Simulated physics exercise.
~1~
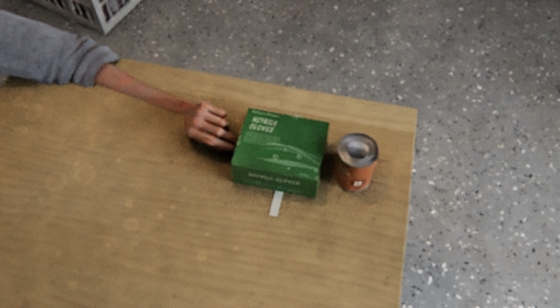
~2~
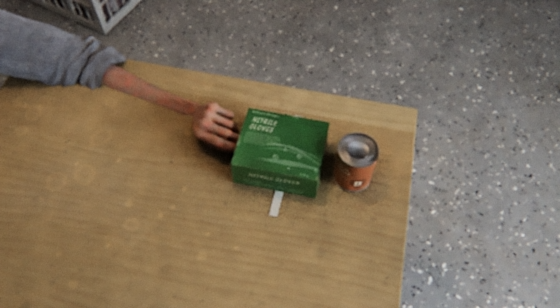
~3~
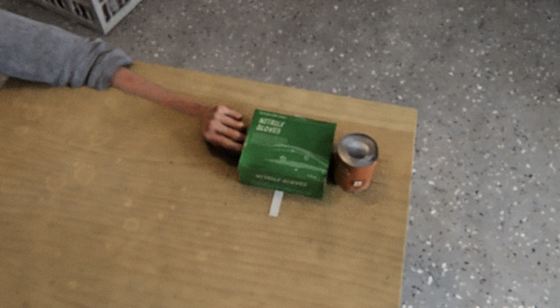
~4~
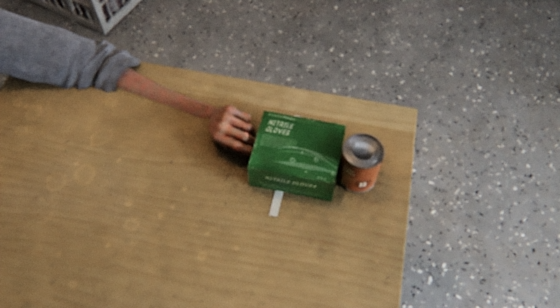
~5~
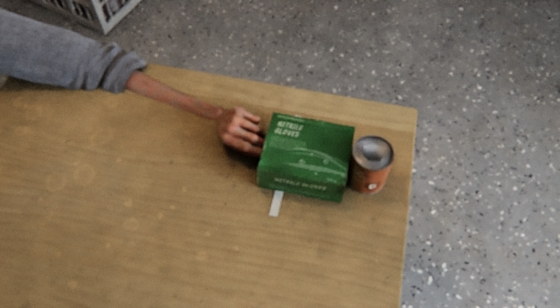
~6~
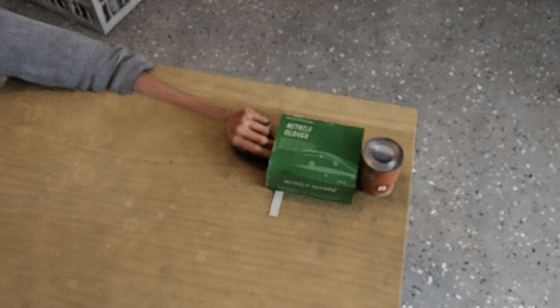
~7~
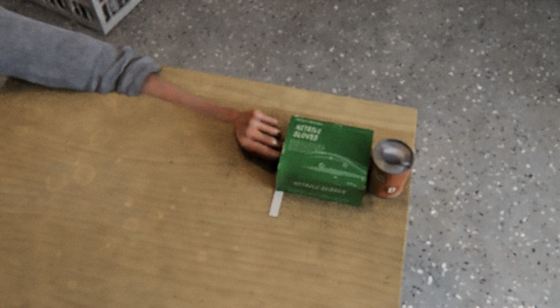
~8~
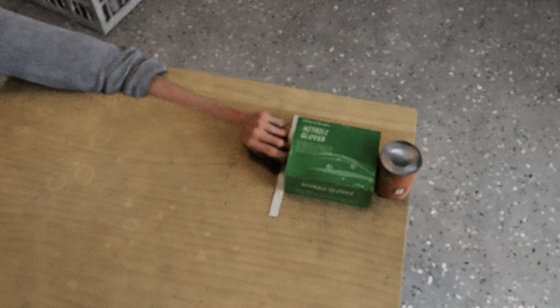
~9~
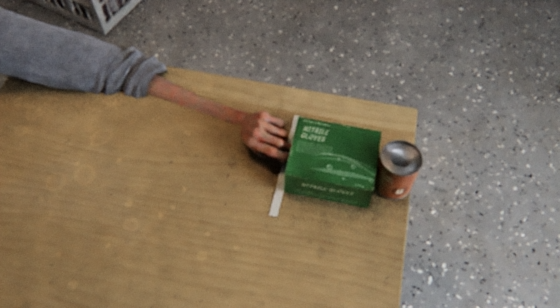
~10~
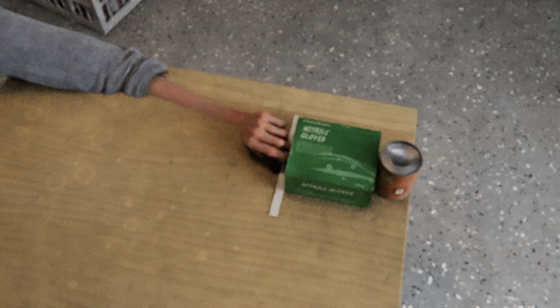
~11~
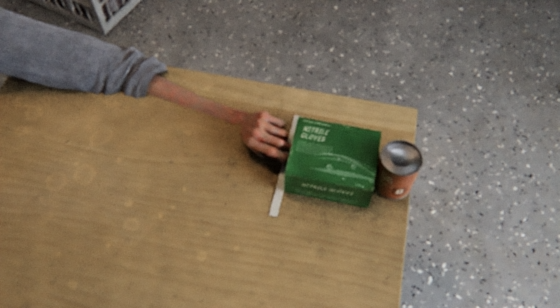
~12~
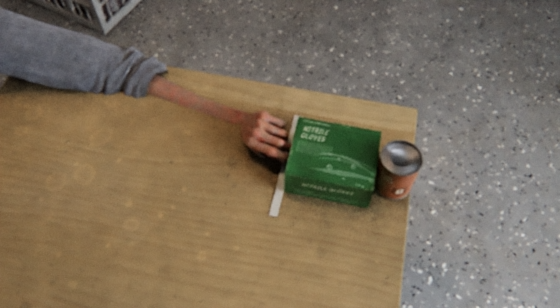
Hand pushing a green nitrile glove box rightward, nudging an orange pot to the table edge, where both stop, still upright.
